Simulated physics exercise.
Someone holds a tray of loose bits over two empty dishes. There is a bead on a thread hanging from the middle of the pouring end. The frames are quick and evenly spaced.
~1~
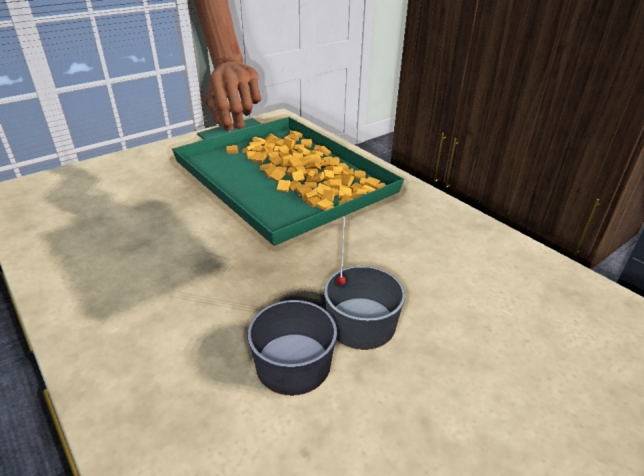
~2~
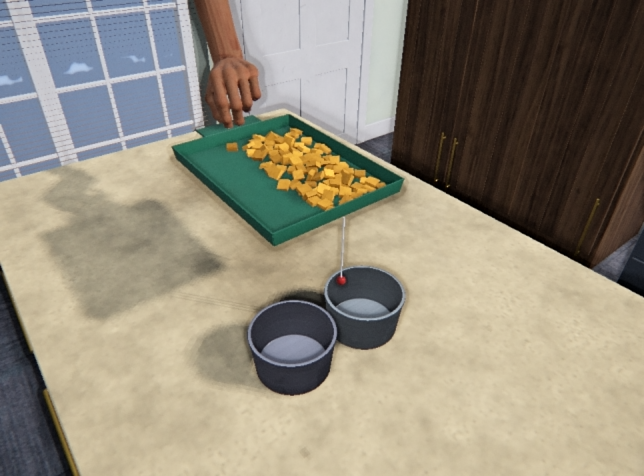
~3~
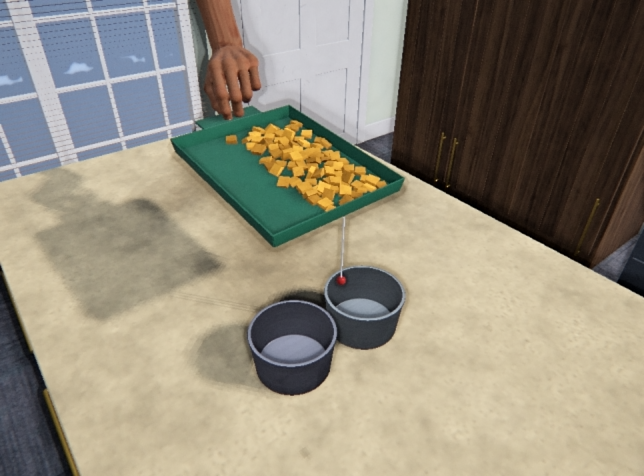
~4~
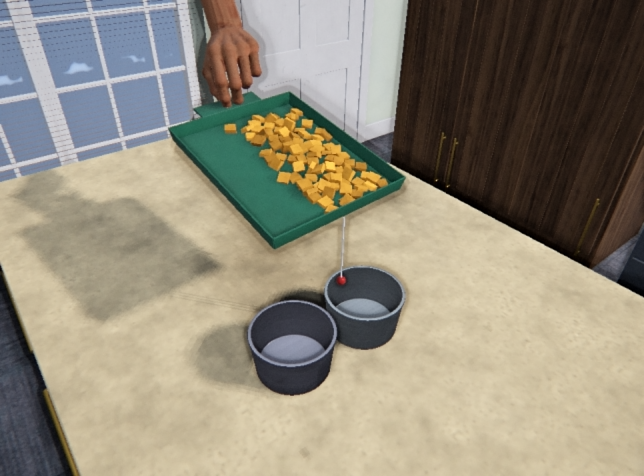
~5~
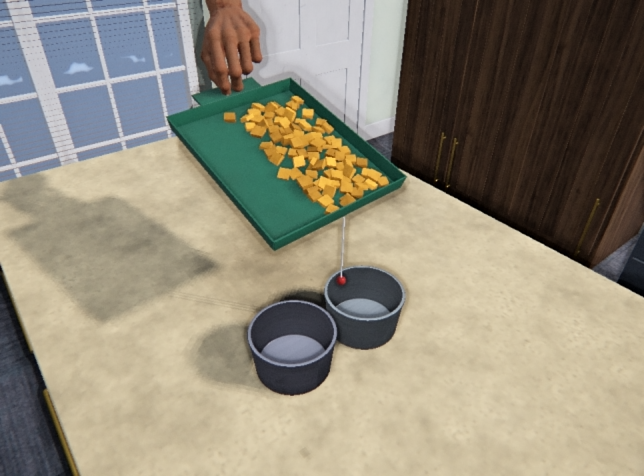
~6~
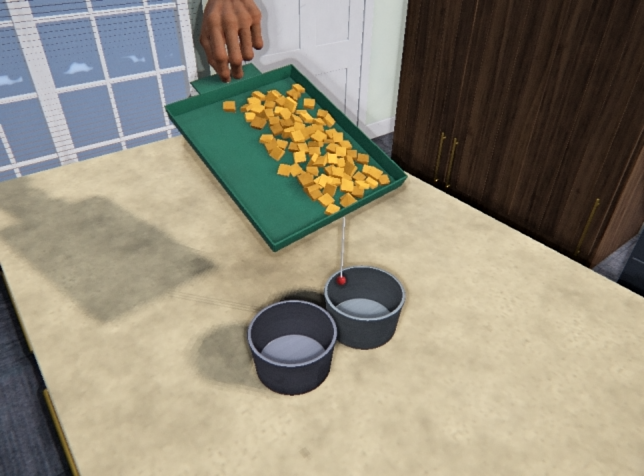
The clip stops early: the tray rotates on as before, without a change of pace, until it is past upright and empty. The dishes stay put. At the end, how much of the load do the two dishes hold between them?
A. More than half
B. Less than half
A.
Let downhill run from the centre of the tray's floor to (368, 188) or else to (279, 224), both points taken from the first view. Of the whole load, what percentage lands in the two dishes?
The first try would leave around 20 per cent there, the second around 80 per cent.
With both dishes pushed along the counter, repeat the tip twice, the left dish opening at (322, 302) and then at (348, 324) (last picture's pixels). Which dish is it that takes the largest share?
First try, the dish to the left; second try, the dish to the left.
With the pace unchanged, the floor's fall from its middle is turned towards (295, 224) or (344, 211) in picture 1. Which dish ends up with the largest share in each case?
First try: The dish to the left; second try: The dish to the right.
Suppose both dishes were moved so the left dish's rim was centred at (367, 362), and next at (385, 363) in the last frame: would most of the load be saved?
First place: Short of half; second place: Short of half.
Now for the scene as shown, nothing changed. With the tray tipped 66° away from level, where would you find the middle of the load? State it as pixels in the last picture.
I'd put the middle of the pieces at roughly (325, 202).
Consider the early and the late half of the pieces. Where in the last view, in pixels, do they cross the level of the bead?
First near (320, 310), later near (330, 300).
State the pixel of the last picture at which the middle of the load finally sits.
Once it all stops, the middle lies near (310, 355).
Soon after the last picture, tray tipped steeply; nearly all on the tray; a stray few in the air.
A little later, tray tipped past a quarter turn; about a third on the tray; about a quarter in the left dish; a stray few in the right dish; a small part outside both; about a quarter in the air.
Later still, tray tipped past a quarter turn; about two thirds in the left dish; about a quarter in the right dish; about a quarter outside both.
At rest, tray tipped past a quarter turn; about two thirds in the left dish; about a quarter in the right dish; about a quarter outside both.
